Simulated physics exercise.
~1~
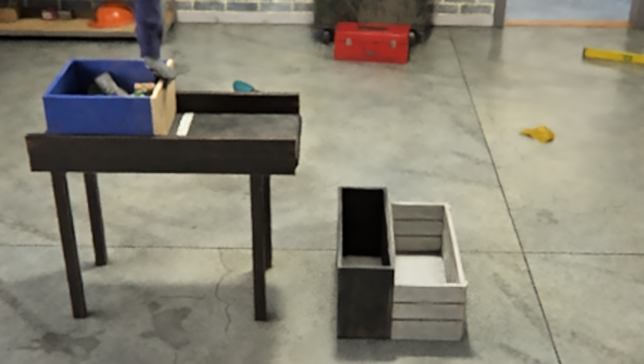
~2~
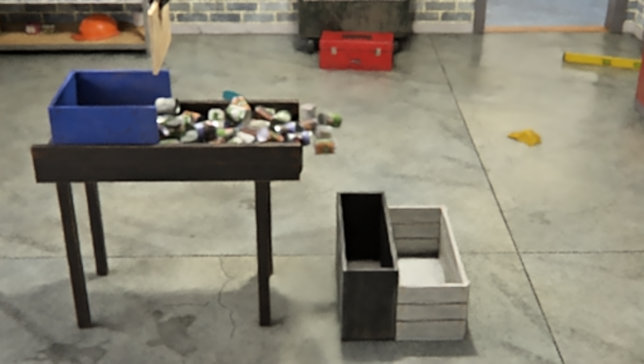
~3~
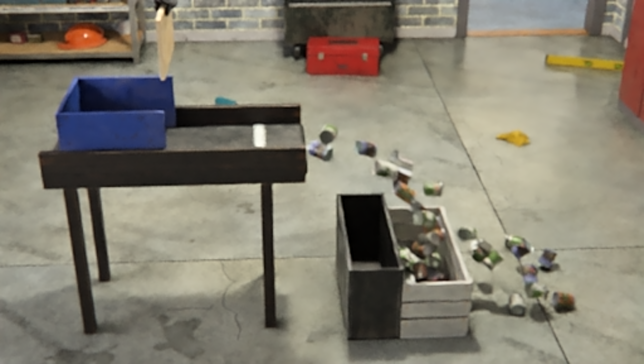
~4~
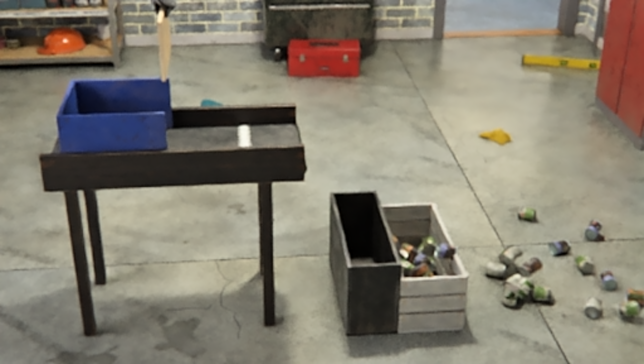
A dark, table-like belt stands at the left of a concrete garage floor, seen from slightly above as the view drifts gently sideways. A blue pen sits on its left end, while a narrow black tub and a slatted white bin stand side by side on the floor to the right. The pale gate at the pen lifts, and a crowd of small tins spreads rightward along the belt. They fly off its right end, tumbling over the black tub. Many drop into the white bin, but others land beyond it and scatter across the floor at right, leaving the black tub apparently empty.
